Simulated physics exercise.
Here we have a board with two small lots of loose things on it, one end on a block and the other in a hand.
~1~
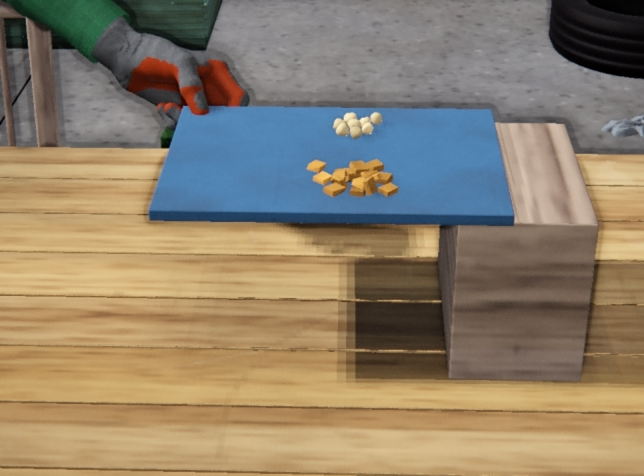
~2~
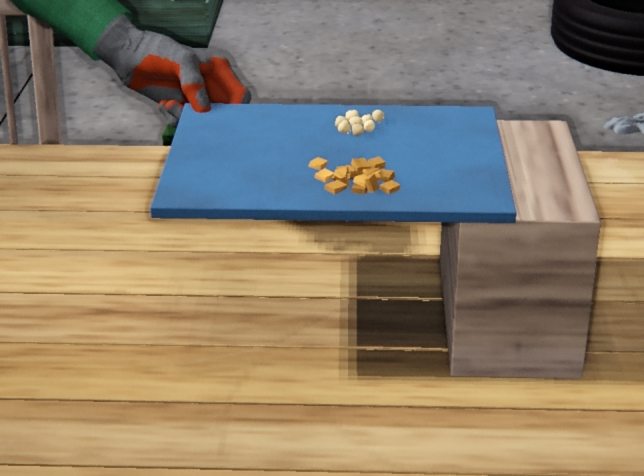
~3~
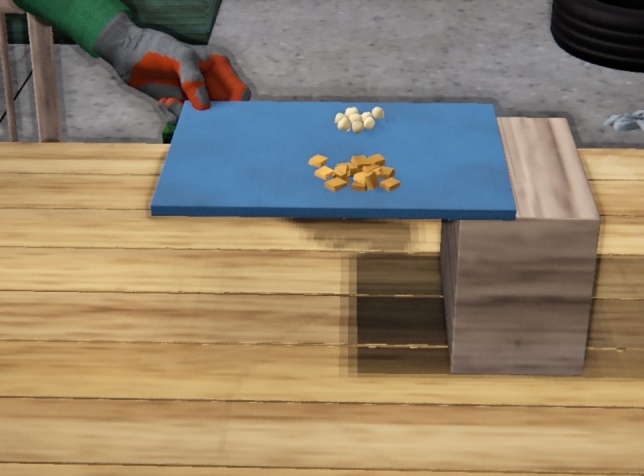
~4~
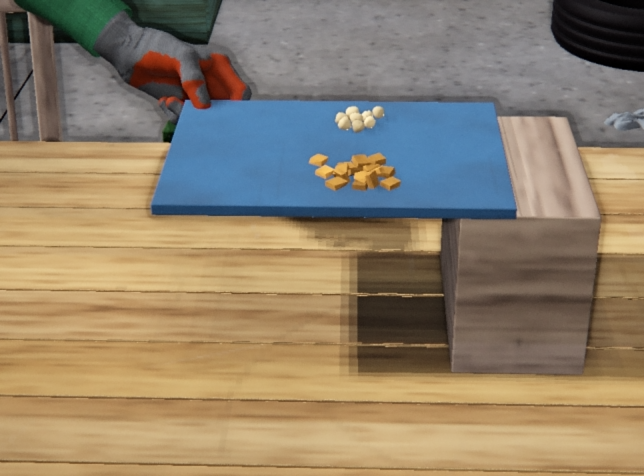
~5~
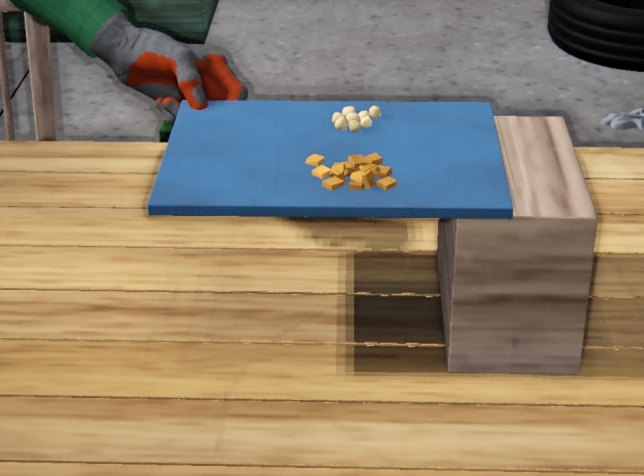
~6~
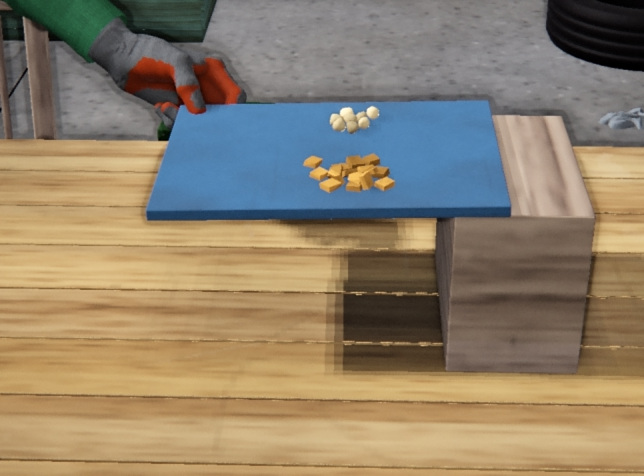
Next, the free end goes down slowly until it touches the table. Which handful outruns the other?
I'd bet on the farthest handful to slide farther.
Then, 0.77 s on from there, board sloping at 21°; front handful the whole lot still on the board; back handful the whole lot still on the board.
Then, 1.44 s on from there, board sloping at 38°; front handful mostly at the foot of the board; back handful mostly up to a board's length out.
Then, 2.01 s on from there, board resting at 39°; front handful mostly less than half a board's length out; back handful mostly up to a board's length out.
In the end, board resting at 39°; front handful mostly less than half a board's length out; back handful mostly up to a board's length out; the back handful has gone farther.
